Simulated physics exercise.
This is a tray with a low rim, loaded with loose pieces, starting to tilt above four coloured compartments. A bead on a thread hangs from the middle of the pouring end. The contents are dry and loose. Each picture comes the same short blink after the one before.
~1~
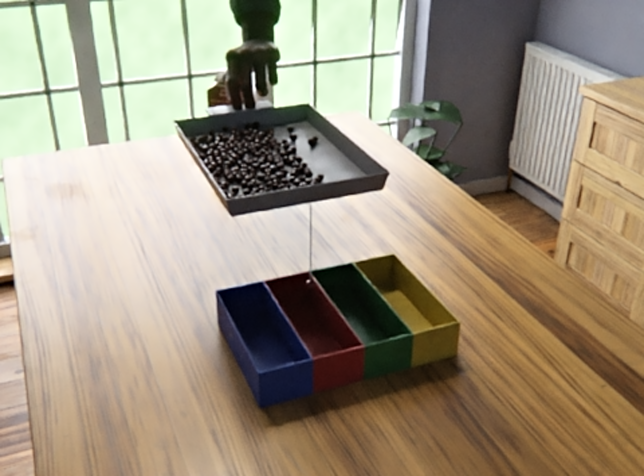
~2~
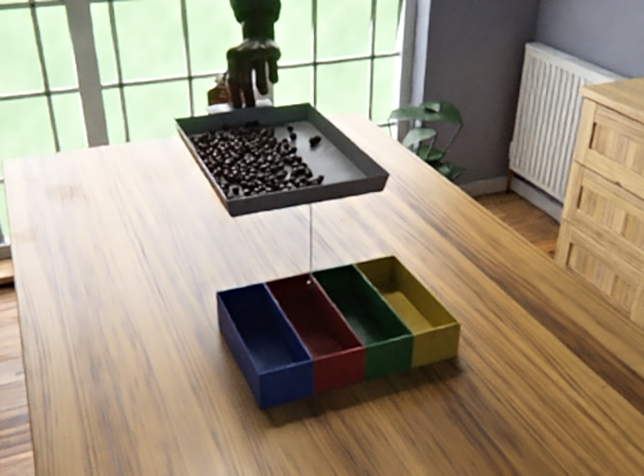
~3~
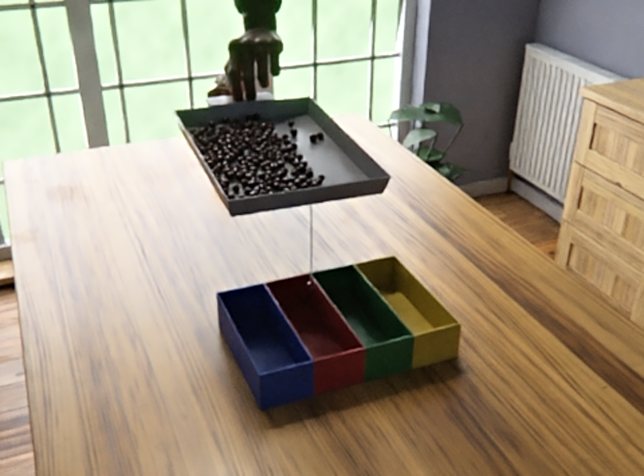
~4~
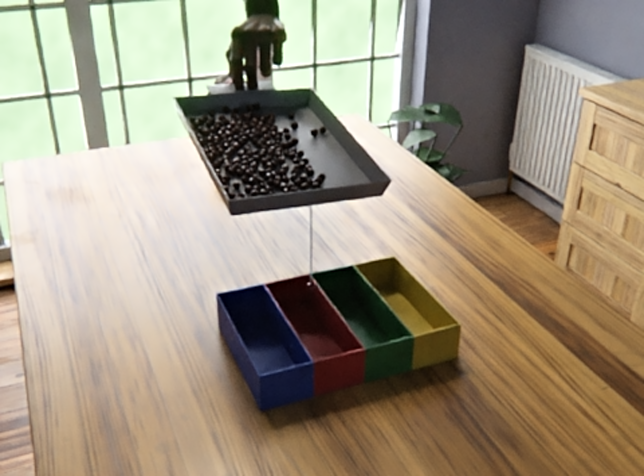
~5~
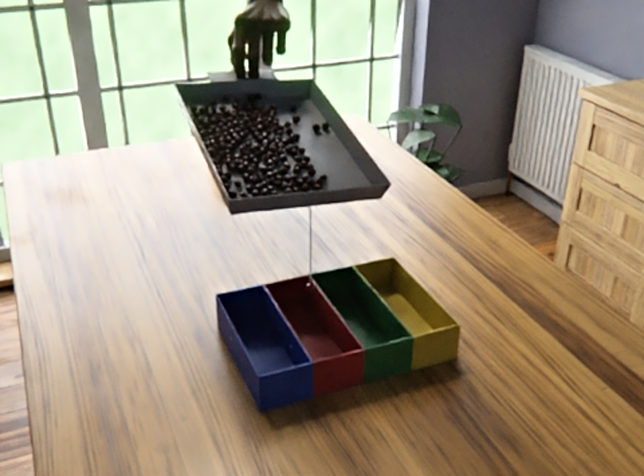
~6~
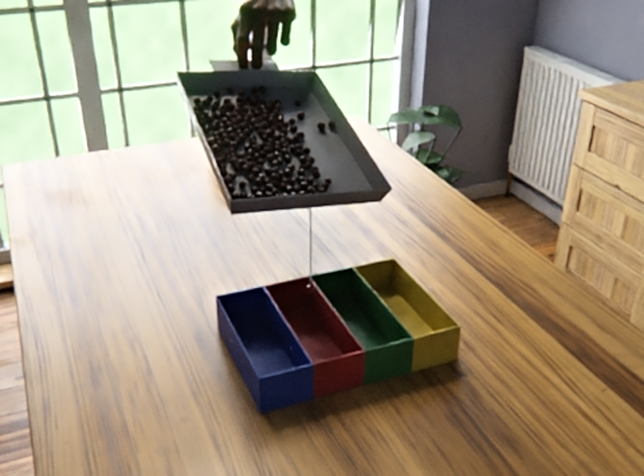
A dark hand tilts a tray of dark loose pieces above four coloured compartments.
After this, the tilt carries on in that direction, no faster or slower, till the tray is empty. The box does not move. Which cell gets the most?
Most goes to the yellow cell.
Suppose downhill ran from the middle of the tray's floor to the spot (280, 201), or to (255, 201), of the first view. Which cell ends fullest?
First the cell in blue, then that blue cell.
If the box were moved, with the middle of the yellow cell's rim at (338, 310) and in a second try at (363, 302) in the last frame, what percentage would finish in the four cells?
In turn 20 and 50 in a hundred.
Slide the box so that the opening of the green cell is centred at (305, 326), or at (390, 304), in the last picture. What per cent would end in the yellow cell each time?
Roughly 30 per cent, and 10 per cent.
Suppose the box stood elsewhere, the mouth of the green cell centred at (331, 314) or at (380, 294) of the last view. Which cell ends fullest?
In turn: The yellow cell; the cell in green.
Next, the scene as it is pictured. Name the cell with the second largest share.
Next in line is the cell in green.
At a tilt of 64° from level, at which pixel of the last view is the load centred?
Roughly at (345, 191).
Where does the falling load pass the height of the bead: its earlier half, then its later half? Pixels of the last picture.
Early half (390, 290), late half (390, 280).
Shortly afterwards, tray tipped steeply; the bulk on the tray; a little in the yellow cell; only a few in the green cell; a little falling or outside the box.
Next, tray tipped past a quarter turn; only a few on the tray; near half in the yellow cell; near a third in the green cell; only a few in the red cell; a little falling or outside the box.
Some moments later, tray tipped past a quarter turn; near two thirds in the yellow cell; near a third in the green cell; only a few in the red cell; only a few falling or outside the box.
In the end, tray tipped past a quarter turn; near two thirds in the yellow cell; near a third in the green cell; only a few in the red cell; none at all in the blue cell; only a few outside the box.
